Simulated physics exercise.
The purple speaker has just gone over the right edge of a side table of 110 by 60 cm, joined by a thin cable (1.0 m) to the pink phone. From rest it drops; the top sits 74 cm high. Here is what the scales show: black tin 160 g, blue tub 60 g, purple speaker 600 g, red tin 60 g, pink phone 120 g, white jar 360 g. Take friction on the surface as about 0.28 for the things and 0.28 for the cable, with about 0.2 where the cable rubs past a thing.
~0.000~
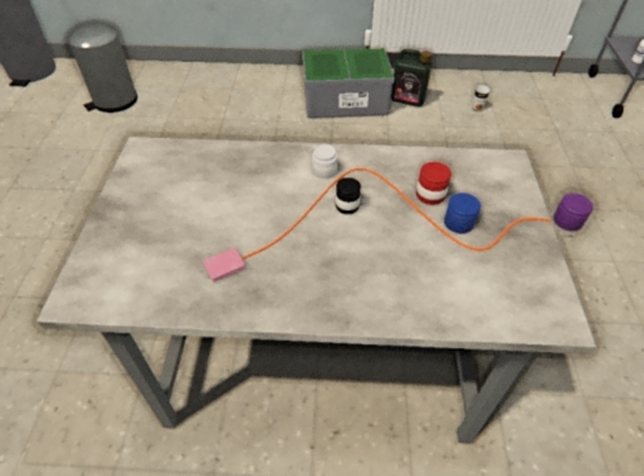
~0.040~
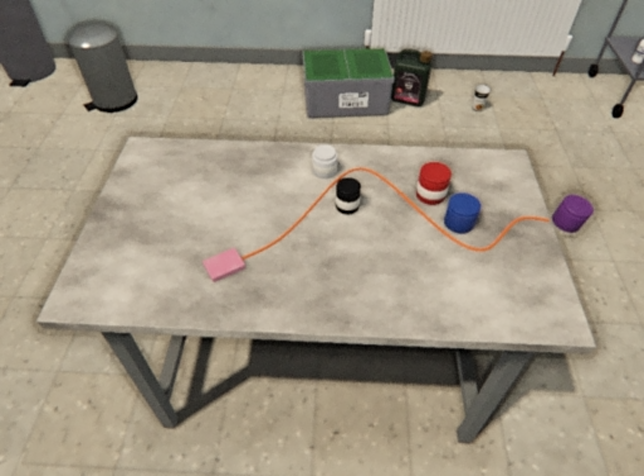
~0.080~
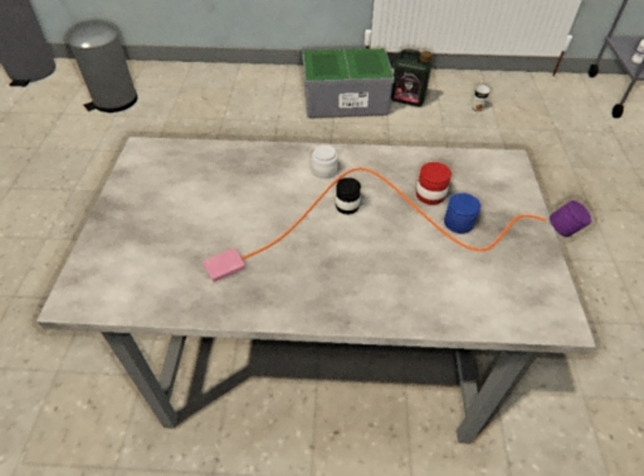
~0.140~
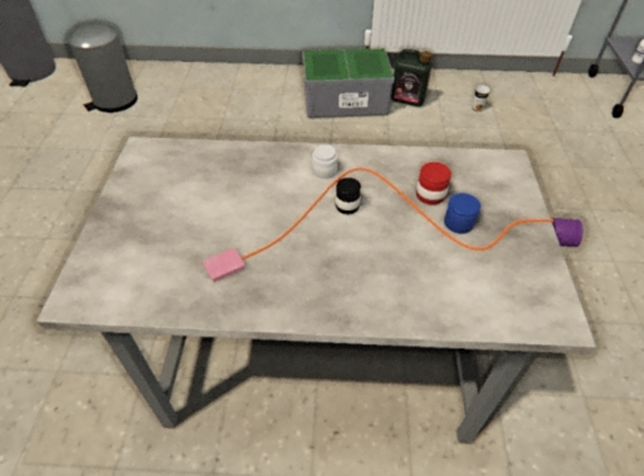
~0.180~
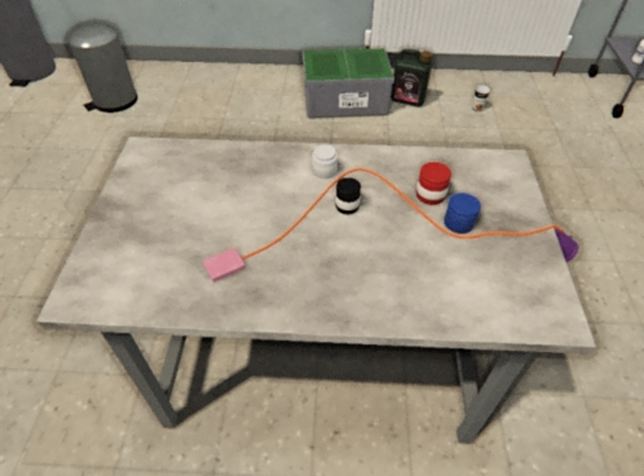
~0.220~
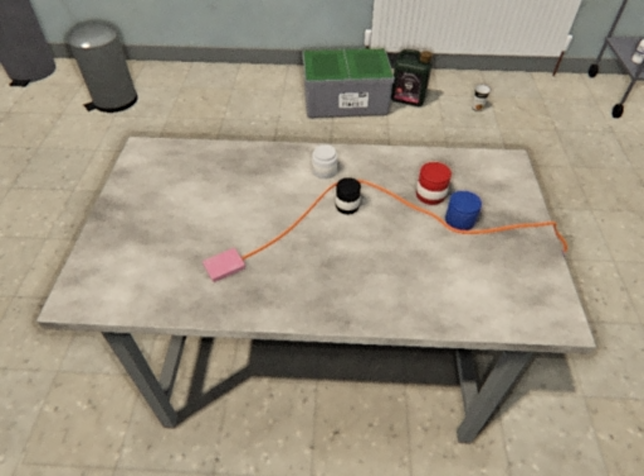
The purple speaker drops past the table's right edge, pulling the orange cable straighter between the tins.
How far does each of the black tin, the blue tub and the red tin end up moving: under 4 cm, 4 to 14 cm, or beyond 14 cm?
Black tin - beyond 14 cm; blue tub - beyond 14 cm; red tin - beyond 14 cm.
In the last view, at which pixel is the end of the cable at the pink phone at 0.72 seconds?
In the last view it is close to (551, 185).
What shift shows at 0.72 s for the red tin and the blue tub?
At that time the red tin has gone 35 cm and the blue tub 30 cm.
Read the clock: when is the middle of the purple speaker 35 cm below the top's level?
Answer: 0.34 s on the clock.
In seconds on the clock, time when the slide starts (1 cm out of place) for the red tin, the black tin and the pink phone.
Times, approx.: Red tin 0.50 s; black tin 0.30 s; pink phone 0.30 s.
At 0.5 s, the cable's tail end at (364, 221); black tin 19 cm off its start, blue tub 19 cm off its start, pink phone 32 cm off its start.
At 0.7 s, the cable's tail end at (551, 185); black tin 36 cm off its start, red tin on its side, 36 cm off its start, blue tub 28 cm off its start.
At 1.0 s, the cable has left the top; red tin over the edge, black tin on its side, 41 cm off its start at (411, 356), blue tub 28 cm off its start at (489, 134).
At 1.2 s, the cable has left the top; red tin over the edge, black tin over the edge, blue tub 28 cm off its start.
At 2.4 s, the cable has left the top; red tin over the edge, black tin over the edge, blue tub 28 cm off its start at (489, 134), pink phone over the edge.
